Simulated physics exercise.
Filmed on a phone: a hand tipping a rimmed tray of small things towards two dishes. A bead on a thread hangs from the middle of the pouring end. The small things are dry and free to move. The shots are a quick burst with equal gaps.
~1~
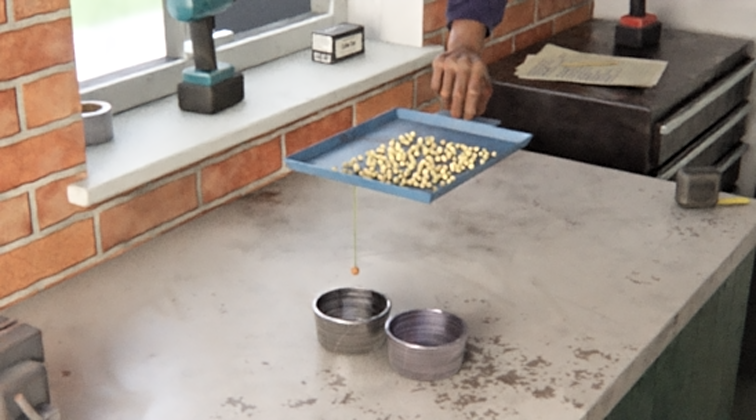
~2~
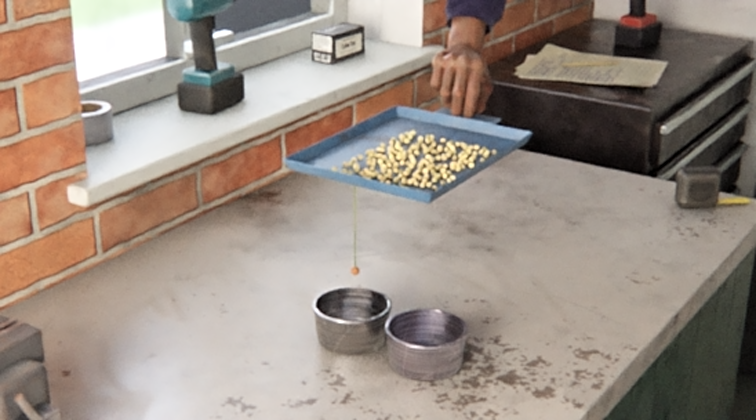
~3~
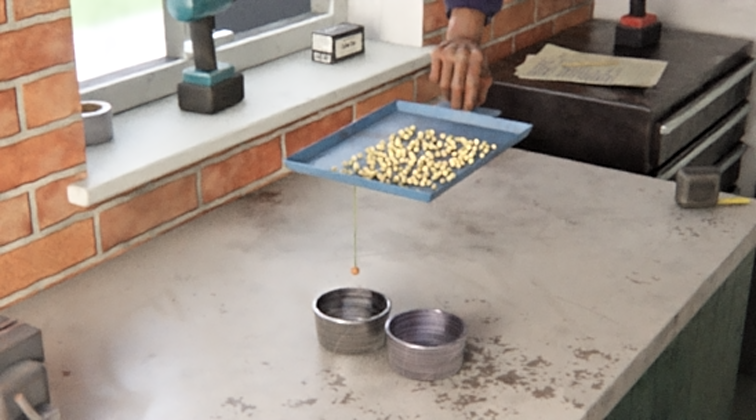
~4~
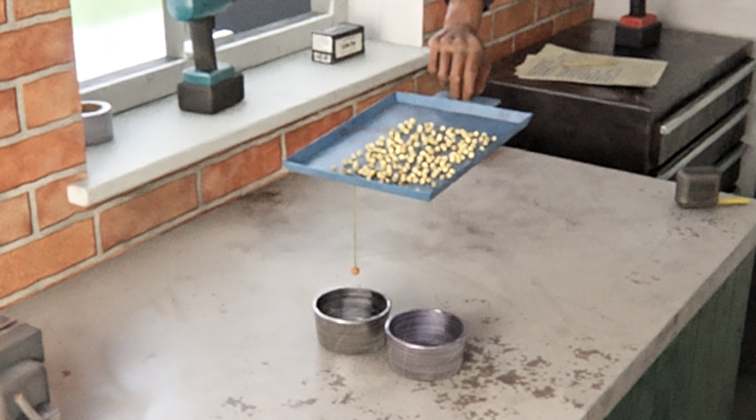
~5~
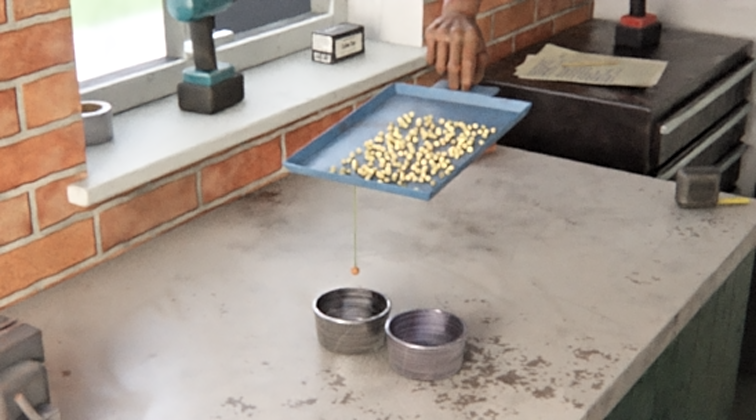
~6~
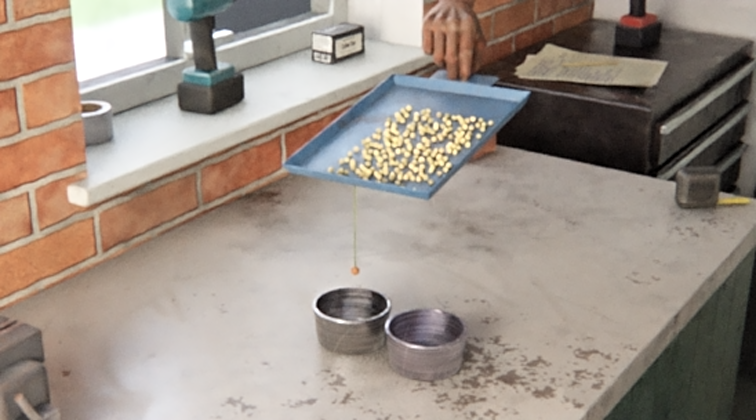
A hand at the top holds a shallow blue tray of pale yellow soya beans over a worn grey workbench, seen from slightly above, beside a brick wall and a window. Two round metal dishes stand below, near an orange bead hanging on a thread. The hand slowly raises the tray's far side, tilting it gradually towards its near left corner, while the camera stays still.
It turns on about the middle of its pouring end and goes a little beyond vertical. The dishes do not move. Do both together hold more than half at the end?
In the dishes lies less than half of it.
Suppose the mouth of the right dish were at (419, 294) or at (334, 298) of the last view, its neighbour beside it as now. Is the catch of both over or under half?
First less than half, then over half.
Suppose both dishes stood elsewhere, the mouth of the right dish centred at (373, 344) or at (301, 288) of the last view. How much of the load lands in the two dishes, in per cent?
Roughly 0 per cent, and 50 per cent.
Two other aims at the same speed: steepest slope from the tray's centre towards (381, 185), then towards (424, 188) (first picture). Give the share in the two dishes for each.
Roughly 70 per cent, and 10 per cent.
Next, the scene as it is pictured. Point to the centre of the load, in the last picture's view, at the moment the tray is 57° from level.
Near (351, 176).
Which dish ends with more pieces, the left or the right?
Fuller: Left.
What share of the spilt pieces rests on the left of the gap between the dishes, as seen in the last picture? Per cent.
Roughly 100 in a hundred.
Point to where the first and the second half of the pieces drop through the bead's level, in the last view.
Around (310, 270) and then (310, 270).
Soon, tray tipped steeply; nearly all on the tray; a small part outside both; a stray few in the air.
A while on, tray tipped right over; about a third in the left dish; about two thirds outside both; a small part in the air.
Towards the end, tray tipped past a quarter turn; about a quarter in the left dish; about two thirds outside both.
Finally, tray tipped past a quarter turn; none in the right dish; about a quarter in the left dish; about two thirds outside both.
